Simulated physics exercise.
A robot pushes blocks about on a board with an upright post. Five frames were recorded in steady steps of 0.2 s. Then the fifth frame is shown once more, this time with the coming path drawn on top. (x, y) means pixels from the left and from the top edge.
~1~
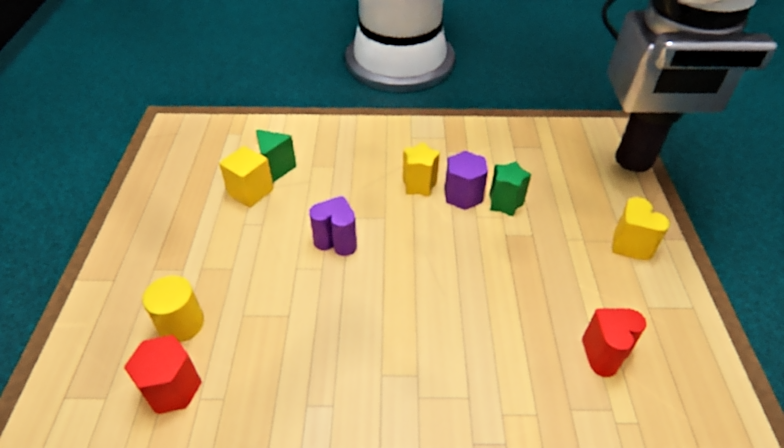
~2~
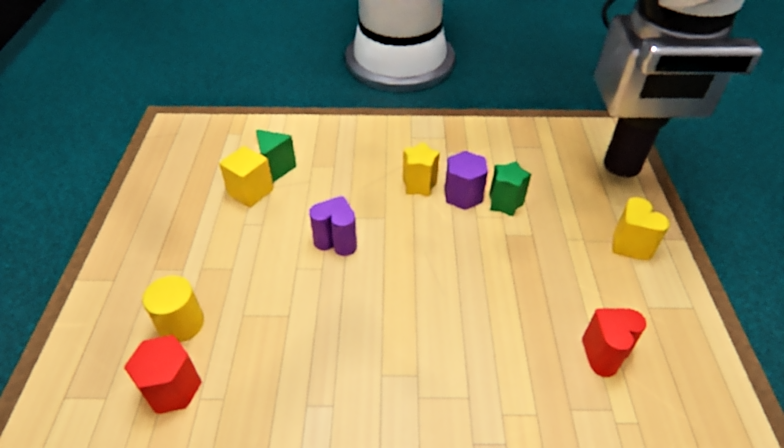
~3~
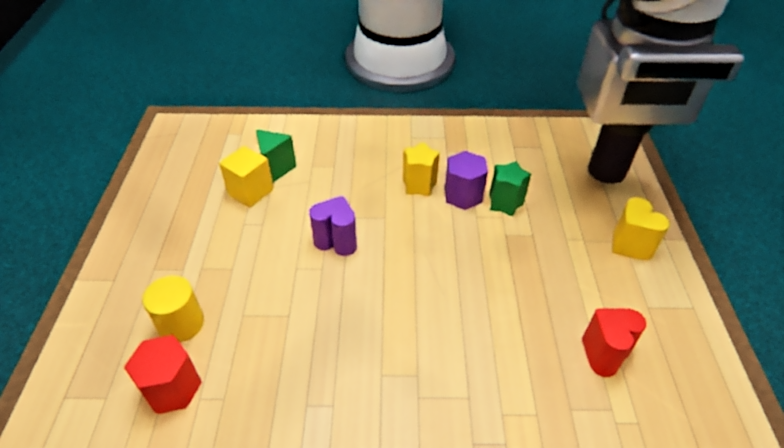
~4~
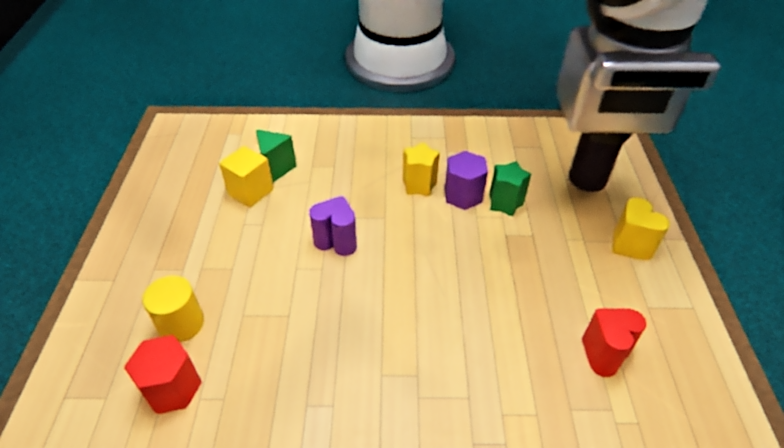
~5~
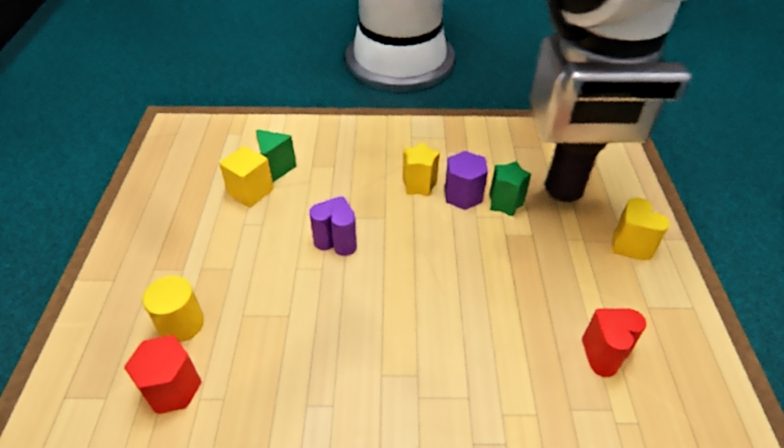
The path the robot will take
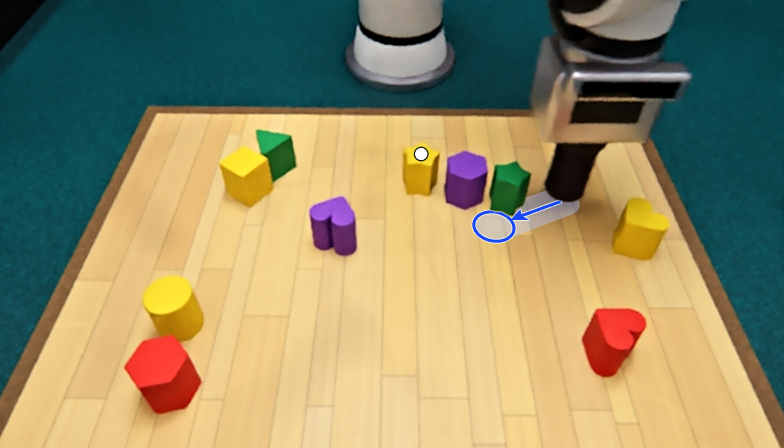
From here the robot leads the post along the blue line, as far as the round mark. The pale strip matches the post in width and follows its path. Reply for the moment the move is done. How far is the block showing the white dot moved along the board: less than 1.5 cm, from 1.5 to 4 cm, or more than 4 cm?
It will fall in the lowest band, under 1.5 cm.
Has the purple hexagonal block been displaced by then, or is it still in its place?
Moved.
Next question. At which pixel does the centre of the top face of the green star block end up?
The middle of its upper face should be somewhere near (471, 178).
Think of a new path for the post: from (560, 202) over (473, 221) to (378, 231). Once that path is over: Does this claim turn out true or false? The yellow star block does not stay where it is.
The statement is correct.
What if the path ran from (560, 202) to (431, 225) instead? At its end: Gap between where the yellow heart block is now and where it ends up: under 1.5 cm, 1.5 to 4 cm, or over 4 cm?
Answer: Less than 1.5 cm.
Path on the board, from (560, 202) directly to (494, 226); the dot is on the yellow star block.
On the path given first. Halfway along, post (530, 201); purple hexagonal block (461, 163); green star block (494, 175), turned 15° clockwise.
At the end, post (497, 213); yellow star block (414, 150); purple hexagonal block (448, 156), turned 20° clockwise; green star block (471, 178), turned 70° clockwise; yellow heart block in place.
